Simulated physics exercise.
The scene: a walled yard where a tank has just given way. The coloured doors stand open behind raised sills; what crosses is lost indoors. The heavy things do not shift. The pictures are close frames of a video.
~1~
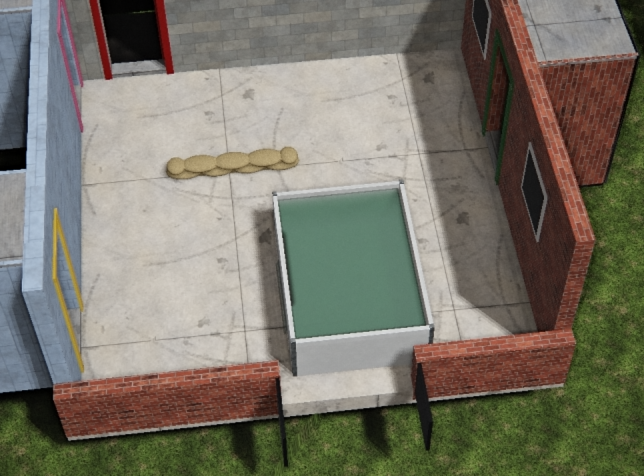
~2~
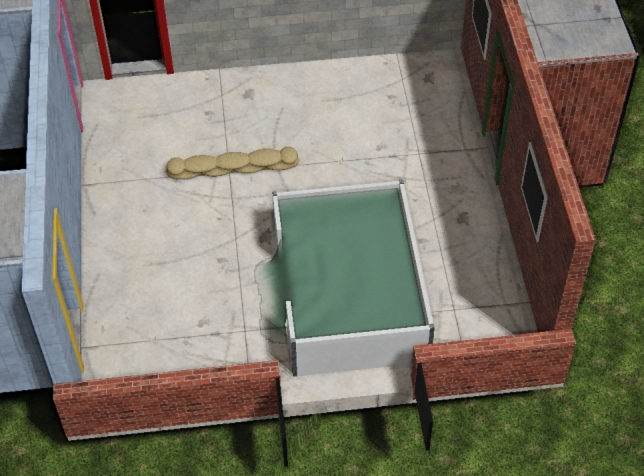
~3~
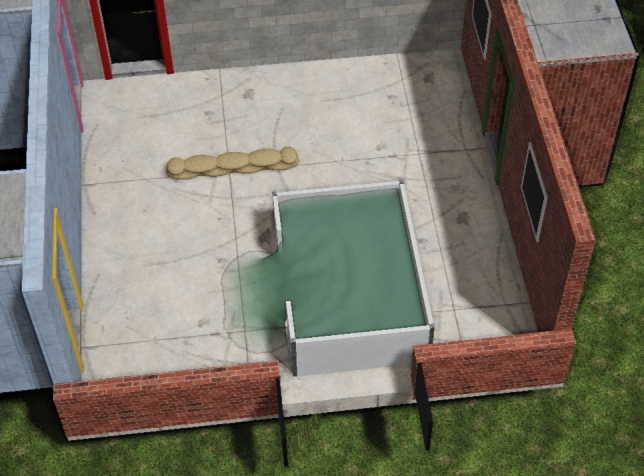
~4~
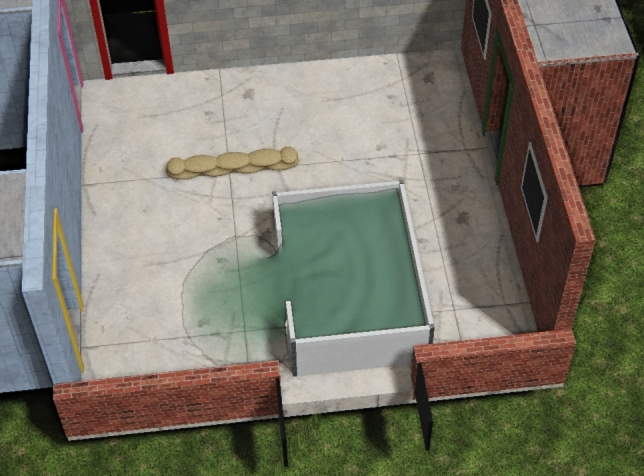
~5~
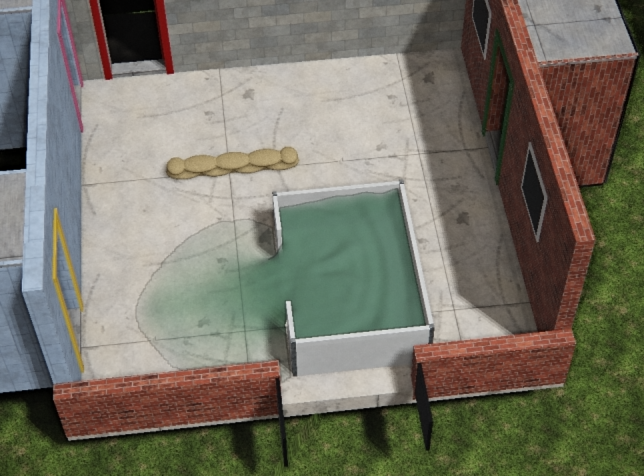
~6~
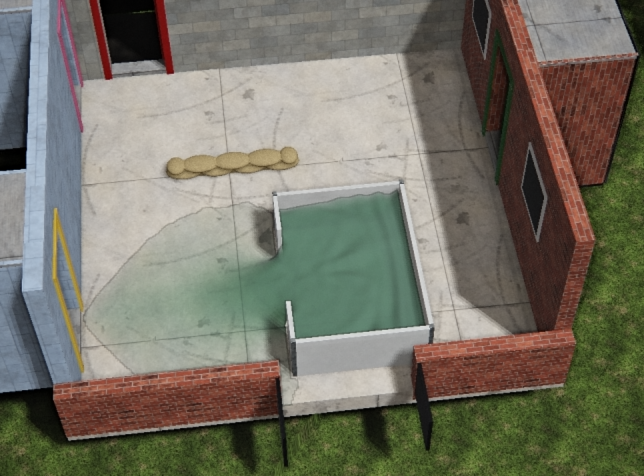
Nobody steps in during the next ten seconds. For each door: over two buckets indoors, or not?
In the end: The yellow door floods; the red door floods; the pink door floods; the green door holds within the limit.
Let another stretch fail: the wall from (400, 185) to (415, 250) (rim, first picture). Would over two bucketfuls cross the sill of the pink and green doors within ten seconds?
One by one: The pink door floods; the green door is over.
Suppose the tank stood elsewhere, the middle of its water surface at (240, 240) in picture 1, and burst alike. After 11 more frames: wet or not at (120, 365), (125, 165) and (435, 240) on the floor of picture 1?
As listed: Wet, wet, no water.
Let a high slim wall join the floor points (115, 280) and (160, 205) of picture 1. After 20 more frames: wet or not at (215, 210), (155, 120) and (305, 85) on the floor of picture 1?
In turn: Under water, flooded, no water.
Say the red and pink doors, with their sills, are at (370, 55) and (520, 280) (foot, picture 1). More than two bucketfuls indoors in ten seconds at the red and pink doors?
One by one: Red door takes less, pink door takes less.
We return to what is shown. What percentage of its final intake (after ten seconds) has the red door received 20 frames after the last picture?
Near 15 in a hundred.
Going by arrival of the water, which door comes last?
The green door.
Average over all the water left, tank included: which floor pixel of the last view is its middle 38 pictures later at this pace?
Close to (230, 247).
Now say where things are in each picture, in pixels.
In the first picture, the open tank at (350, 261) is whole and still.
In the second picture, the front is at (267, 263), out from the gap at (287, 287).
In the third picture, water pours out at (287, 289) and has run to (238, 262).
In the fourth picture, water pours out at (287, 290) and has run to (189, 325).
In the fifth picture, water pours out at (287, 290) and has run to (142, 319).
In the sixth picture, the front is at (91, 314), out from the gap at (287, 289).
A moment on, water covers 25 % of the floor; the yellow door over two buckets in, the red door not reached, the pink door not reached, the green door not reached.
Next, water covers 35 % of the floor; the yellow door far over two buckets in, the red door not reached, the pink door wet at the sill, nothing in, the green door not reached.
Then, water covers 45 % of the floor; the yellow door far over two buckets in, the red door under two buckets in, the pink door under two buckets in, the green door not reached.
Later, water covers 70 % of the floor; the yellow door far over two buckets in, the red door far over two buckets in, the pink door over two buckets in, the green door not reached.
In the end, water covers 90 % of the floor; the yellow door far over two buckets in, the red door far over two buckets in, the pink door far over two buckets in, the green door wet at the sill, nothing in.
